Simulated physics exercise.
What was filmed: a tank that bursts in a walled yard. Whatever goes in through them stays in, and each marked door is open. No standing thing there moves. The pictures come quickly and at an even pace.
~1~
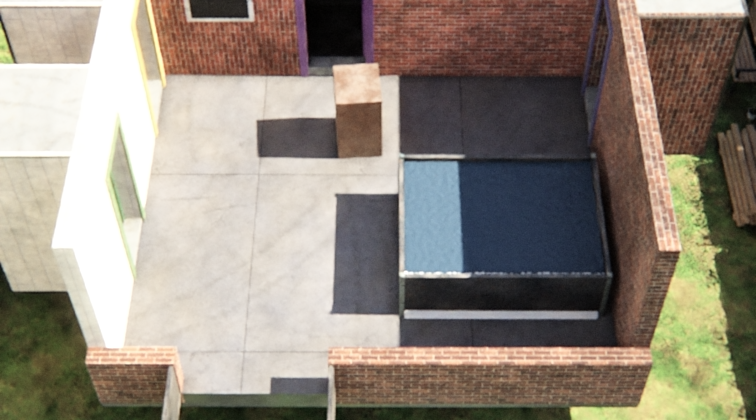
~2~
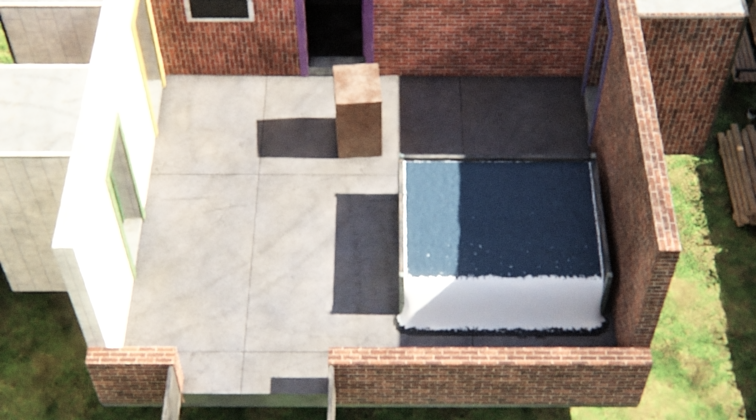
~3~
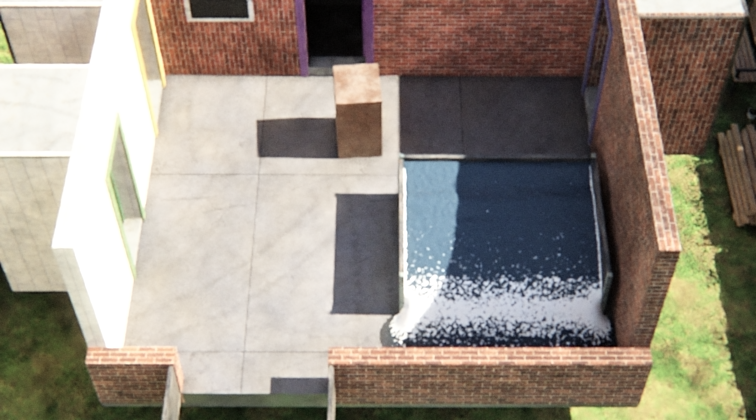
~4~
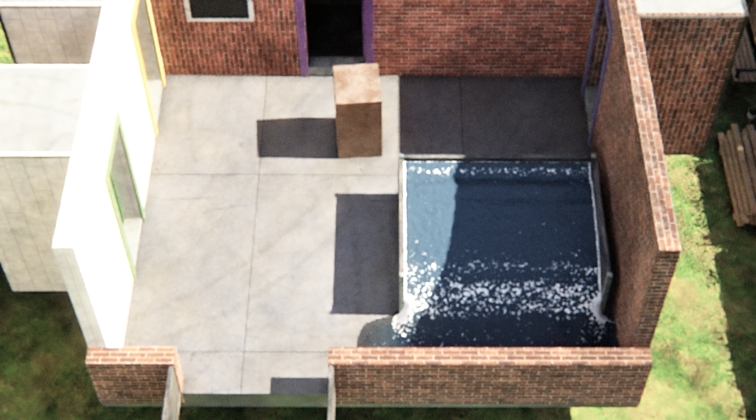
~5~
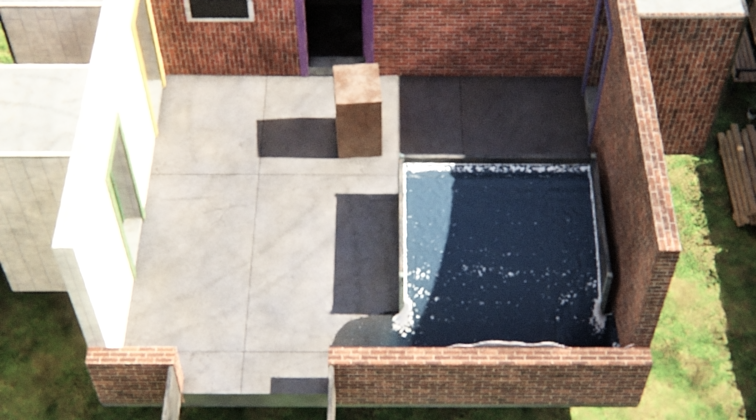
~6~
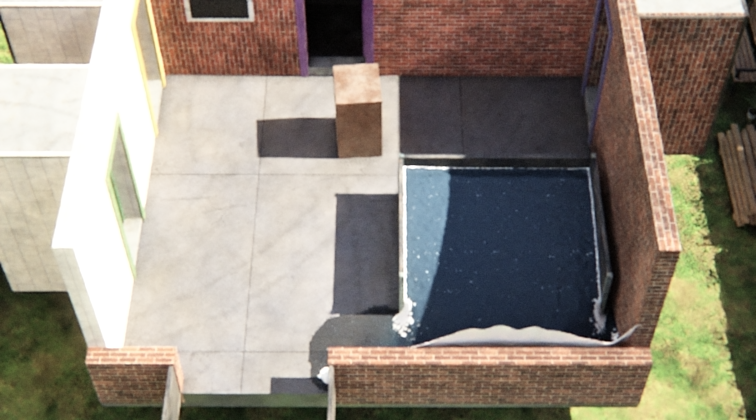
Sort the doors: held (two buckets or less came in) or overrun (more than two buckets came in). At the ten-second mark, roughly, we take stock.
Sorted: Purple door held, blue door held, green door overrun, yellow door held.
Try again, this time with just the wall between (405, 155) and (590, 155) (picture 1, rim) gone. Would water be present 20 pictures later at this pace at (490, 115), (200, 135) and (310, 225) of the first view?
In turn: Awash, awash, flooded.
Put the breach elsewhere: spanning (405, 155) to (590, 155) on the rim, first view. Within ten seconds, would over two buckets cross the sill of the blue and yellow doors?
Blue door: Above the limit; yellow door: Above the limit.
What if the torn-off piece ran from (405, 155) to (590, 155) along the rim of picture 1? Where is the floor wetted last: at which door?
I'd name the one in green.
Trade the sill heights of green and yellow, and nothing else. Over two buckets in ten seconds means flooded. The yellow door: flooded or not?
Well, the yellow door tops the limit here.
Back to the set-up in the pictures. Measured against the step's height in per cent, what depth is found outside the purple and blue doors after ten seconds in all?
In order: Roughly 60 and 50 in a hundred.
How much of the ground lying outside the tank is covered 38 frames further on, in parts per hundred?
Close to 85 %.
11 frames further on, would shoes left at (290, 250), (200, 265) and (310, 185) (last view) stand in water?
Result, in the order given: Wetted / wetted / not wetted.
A moment on, water covers 25 % of the floor; the purple door not reached, the blue door not reached, the green door not reached, the yellow door not reached.
Next, water covers 45 % of the floor; the purple door not reached, the blue door wet at the sill, nothing in, the green door wet at the sill, nothing in, the yellow door not reached.
Then, water covers 60 % of the floor; the purple door not reached, the blue door wet at the sill, nothing in, the green door over two buckets in, the yellow door wet at the sill, nothing in.
Later, water covers 85 % of the floor; the purple door wet at the sill, nothing in, the blue door wet at the sill, nothing in, the green door far over two buckets in, the yellow door wet at the sill, nothing in.
In the end, water covers 95 % of the floor; the purple door wet at the sill, nothing in, the blue door wet at the sill, nothing in, the green door far over two buckets in, the yellow door wet at the sill, nothing in.
